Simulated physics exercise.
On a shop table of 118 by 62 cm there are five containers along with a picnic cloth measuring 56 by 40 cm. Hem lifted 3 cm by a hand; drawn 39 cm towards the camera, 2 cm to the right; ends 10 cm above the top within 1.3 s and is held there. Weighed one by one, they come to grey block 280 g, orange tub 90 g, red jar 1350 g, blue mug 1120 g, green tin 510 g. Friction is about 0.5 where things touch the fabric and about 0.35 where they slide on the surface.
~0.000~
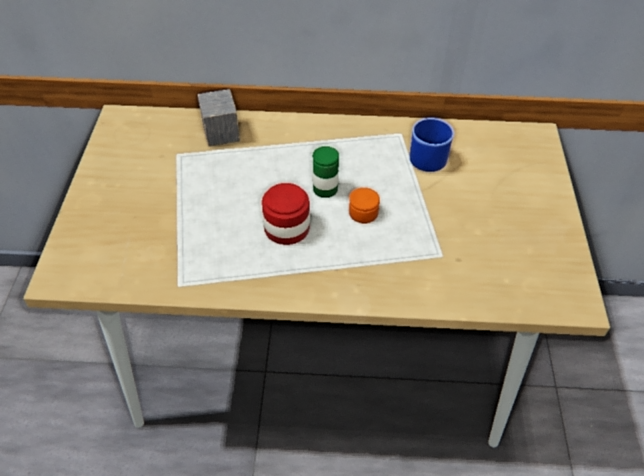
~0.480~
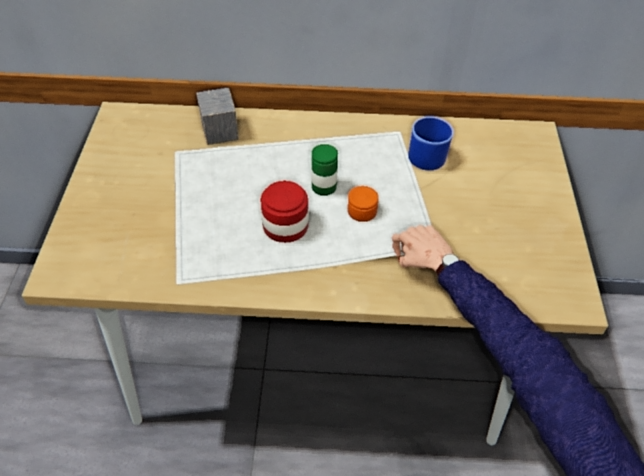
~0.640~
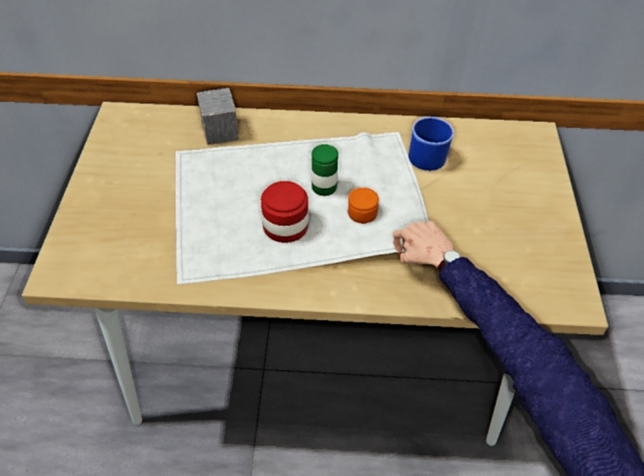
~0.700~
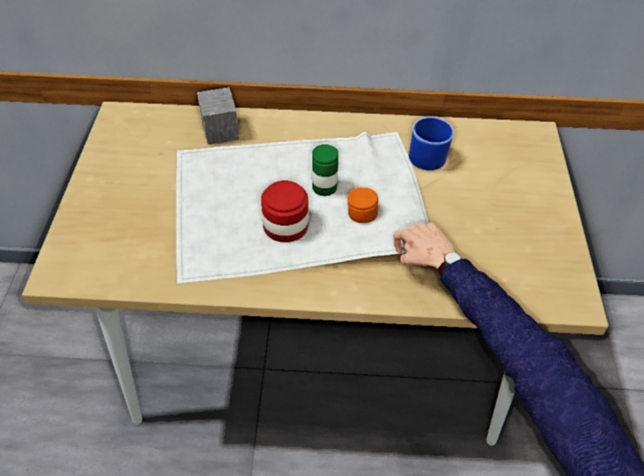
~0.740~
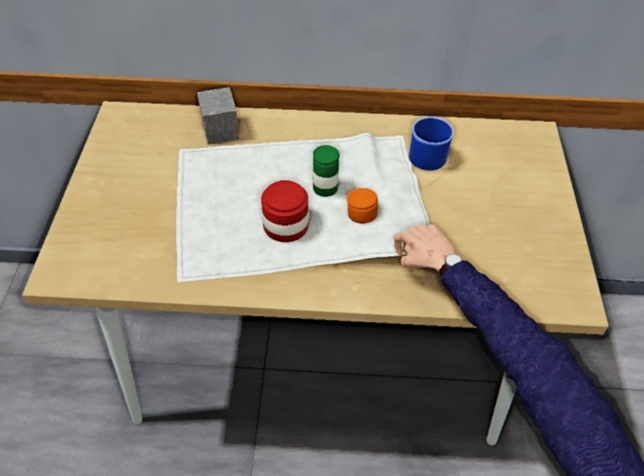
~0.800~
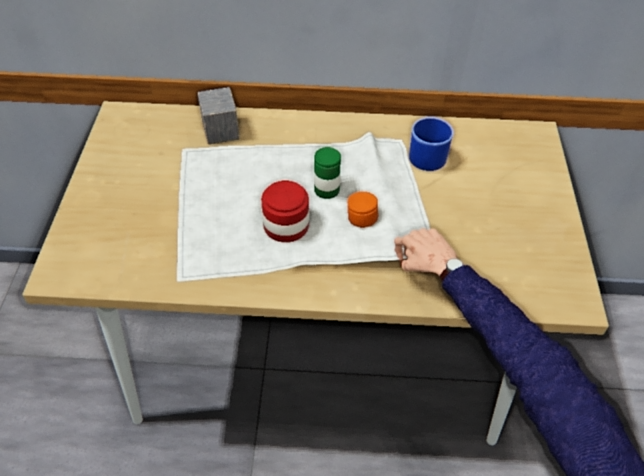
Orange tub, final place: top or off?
It will come off the surface.
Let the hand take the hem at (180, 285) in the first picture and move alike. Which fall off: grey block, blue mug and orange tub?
Grey block is left on top, blue mug is left on top, orange tub is lost.
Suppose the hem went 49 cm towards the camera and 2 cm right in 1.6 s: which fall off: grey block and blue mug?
So the grey block does not fall, and the blue mug does not fall.
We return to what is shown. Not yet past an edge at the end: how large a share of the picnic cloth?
Near 0 in a hundred.
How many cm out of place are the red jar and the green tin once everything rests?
Roughly: The red jar goes over the edge, the green tin goes off the top.
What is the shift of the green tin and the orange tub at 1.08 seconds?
Approx. shift - green tin: 10 cm; orange tub: 10 cm.
By 1.1 s, 100 % of the picnic cloth is still over the top; orange tub 11 cm off its start, green tin 11 cm off its start, red jar 6 cm off its start.
By 1.4 s, 85 % of the picnic cloth is still over the top; orange tub 26 cm off its start, green tin 29 cm off its start, red jar 18 cm off its start.
By 1.6 s, 50 % of the picnic cloth is still over the top; orange tub 40 cm off its start at (438, 358), green tin 45 cm off its start at (439, 305), red jar 29 cm off its start at (359, 294).
By 1.9 s, 0 % of the picnic cloth is still over the top; orange tub over the edge, green tin over the edge, red jar over the edge.
By 3.5 s, 0 % of the picnic cloth is still over the top; orange tub over the edge, red jar over the edge, green tin over the edge.
